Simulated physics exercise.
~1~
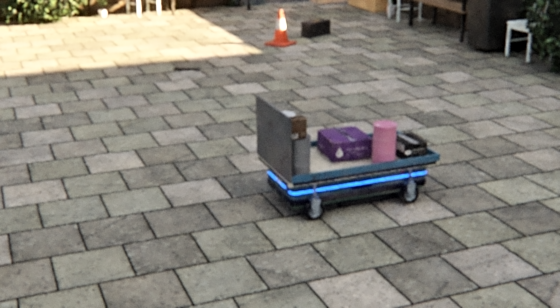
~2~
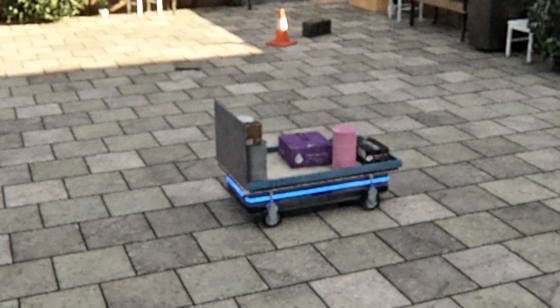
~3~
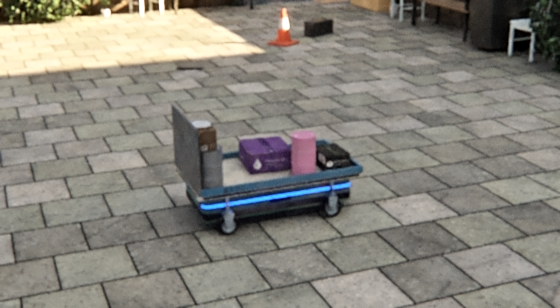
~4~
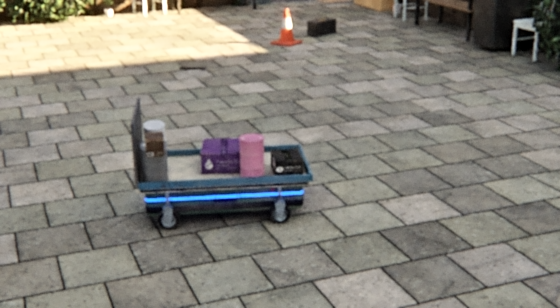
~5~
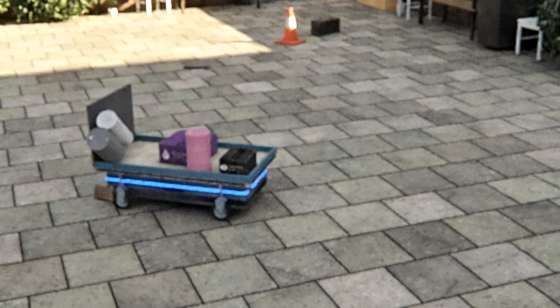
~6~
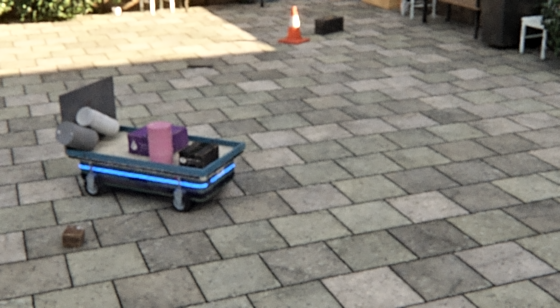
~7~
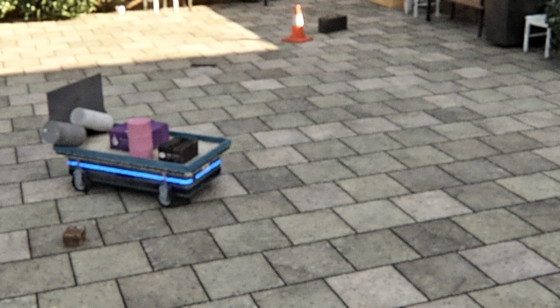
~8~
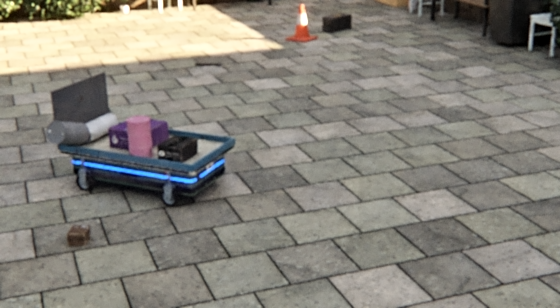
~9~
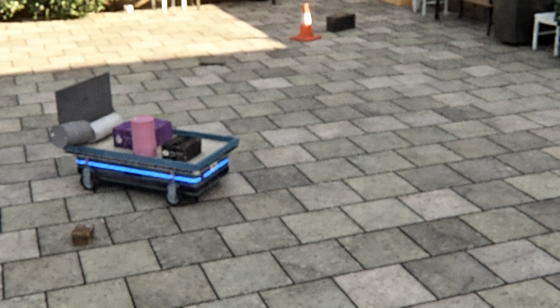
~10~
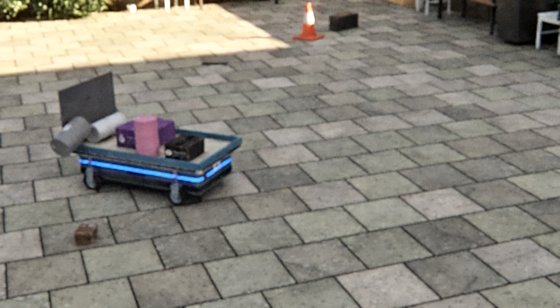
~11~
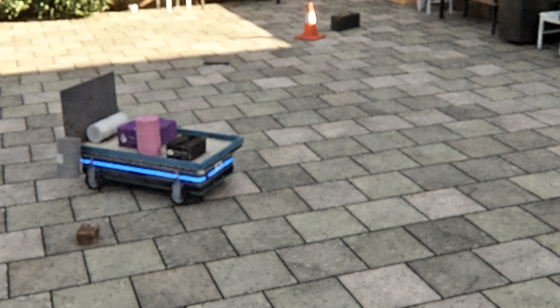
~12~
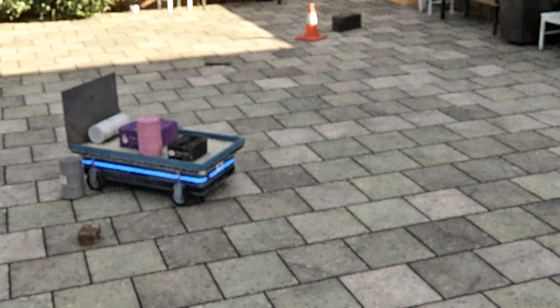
On a paved patio, a low cart carrying boxes and canisters rolled left and swung round; a small brown box fell off, two canisters toppled, and after it stopped the grey one dropped off beside it, while the rest stayed aboard.
